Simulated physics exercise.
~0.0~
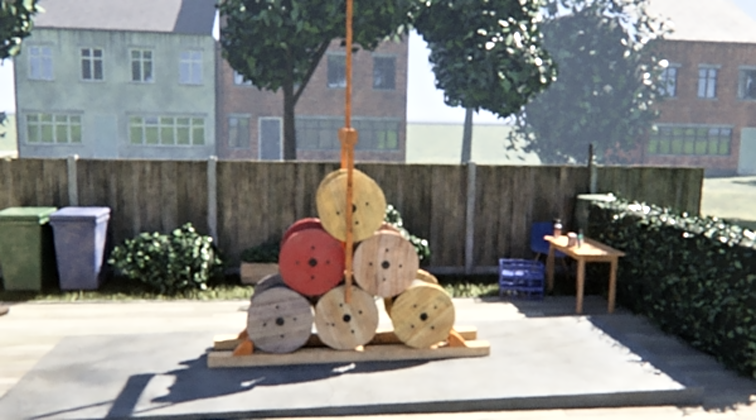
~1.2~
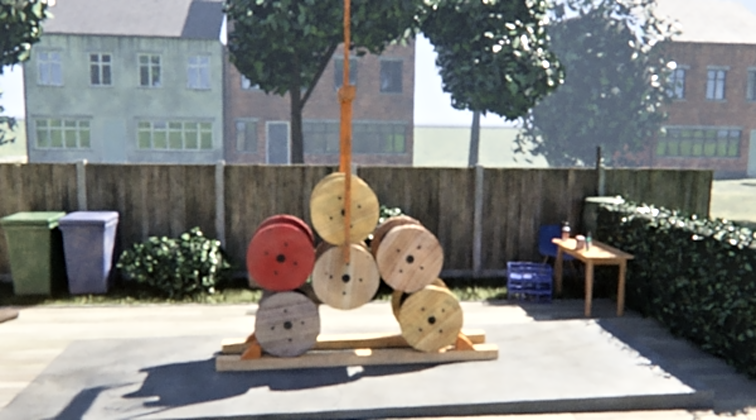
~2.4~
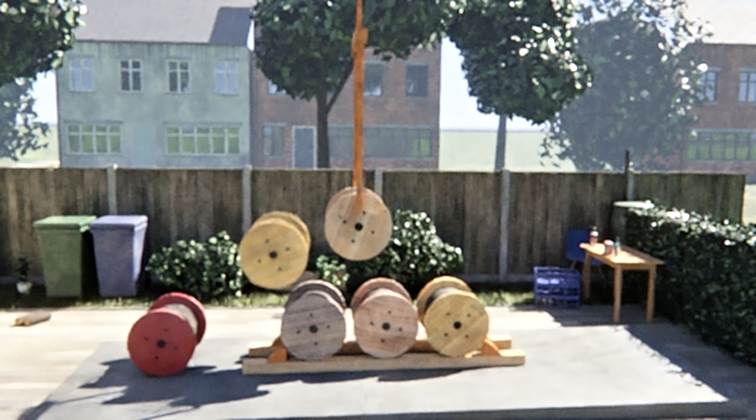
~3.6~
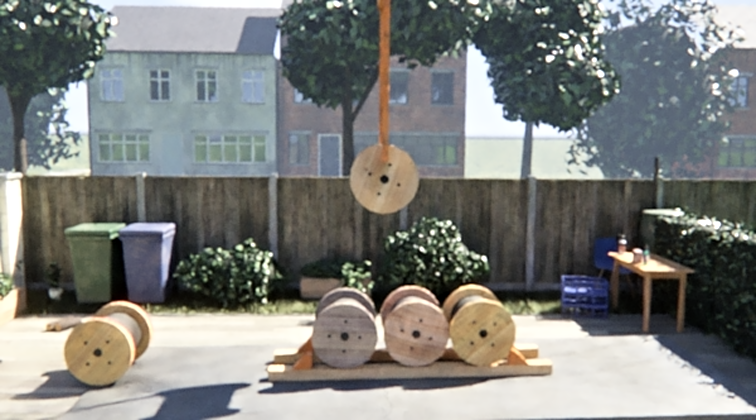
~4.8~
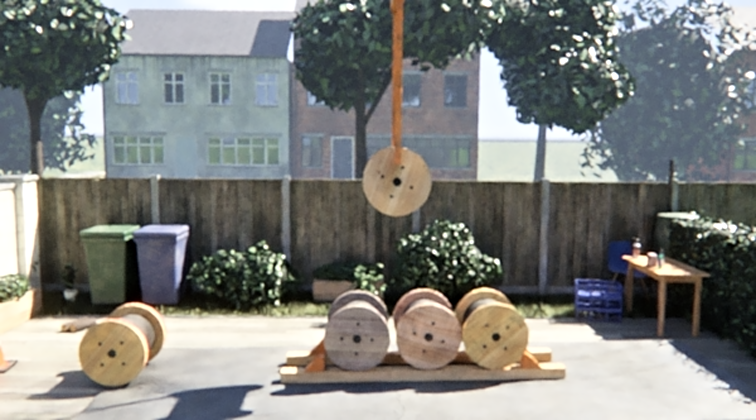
Fenced yard, orange beam hoisting the bottom middle reel from a stack, red and yellow reels tumbling left, three resting on timbers.
